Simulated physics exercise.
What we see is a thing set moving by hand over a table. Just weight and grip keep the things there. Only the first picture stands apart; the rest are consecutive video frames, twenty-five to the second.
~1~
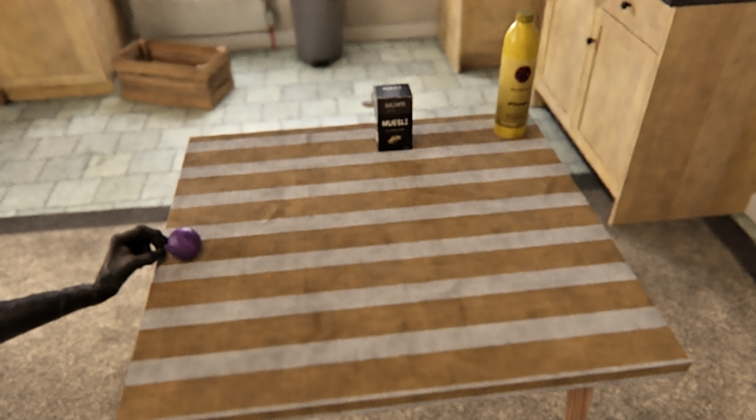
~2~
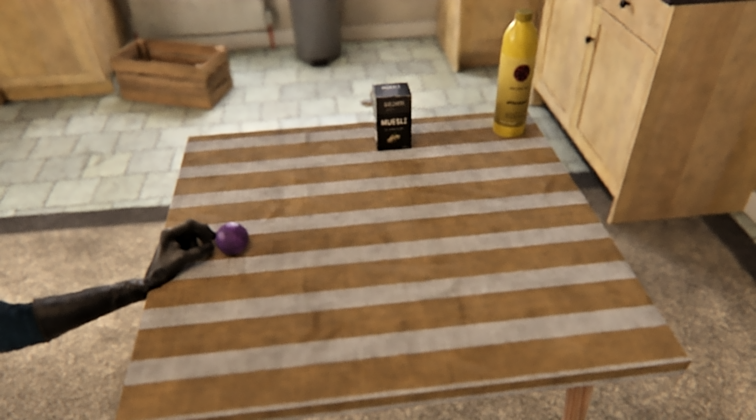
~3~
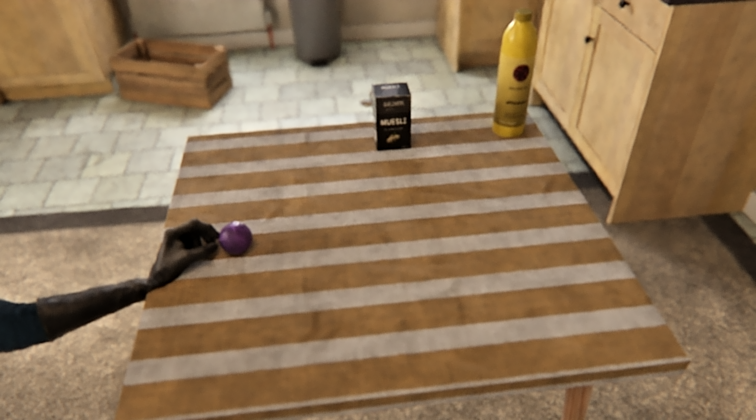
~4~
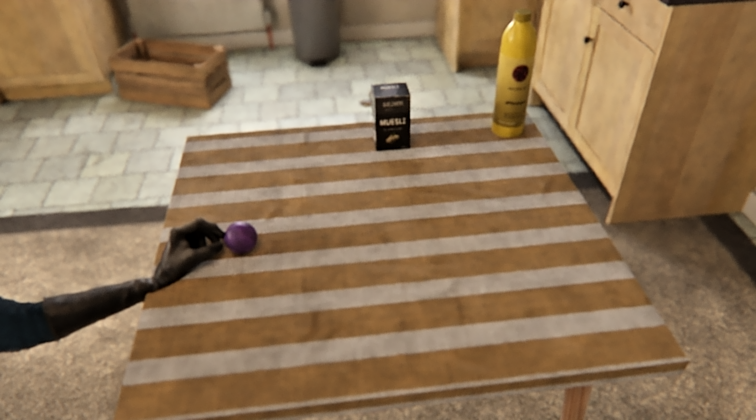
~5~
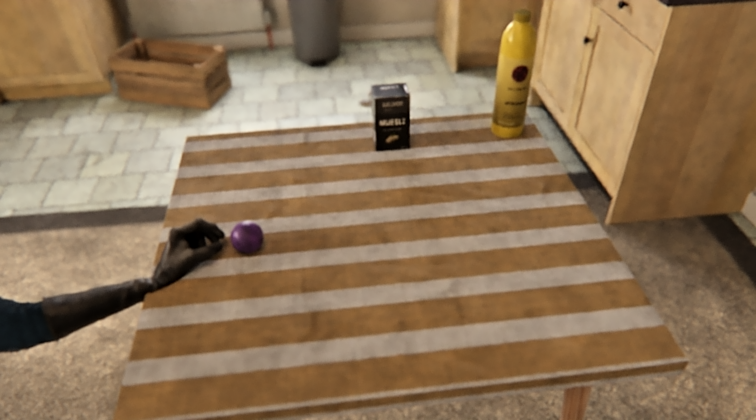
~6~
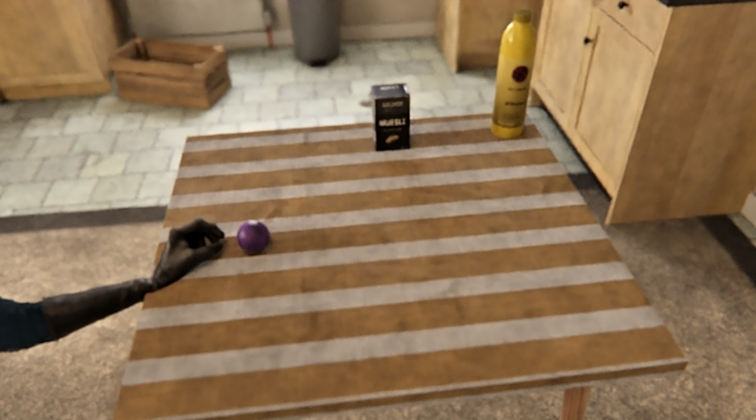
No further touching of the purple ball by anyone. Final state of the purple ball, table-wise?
The table keeps hold of it.
Then, 0.10 s on from there, purple ball shifted about its own width near (267, 235).
Then, 0.20 s on from there, purple ball shifted about its own width near (280, 234).
Then, 0.40 s on from there, purple ball shifted well along near (298, 232).
Then, 0.60 s on from there, purple ball shifted well along near (309, 231).
In the end, moved from the start, purple ball. At the end, from the last picture's camera, purple ball near (311, 231).
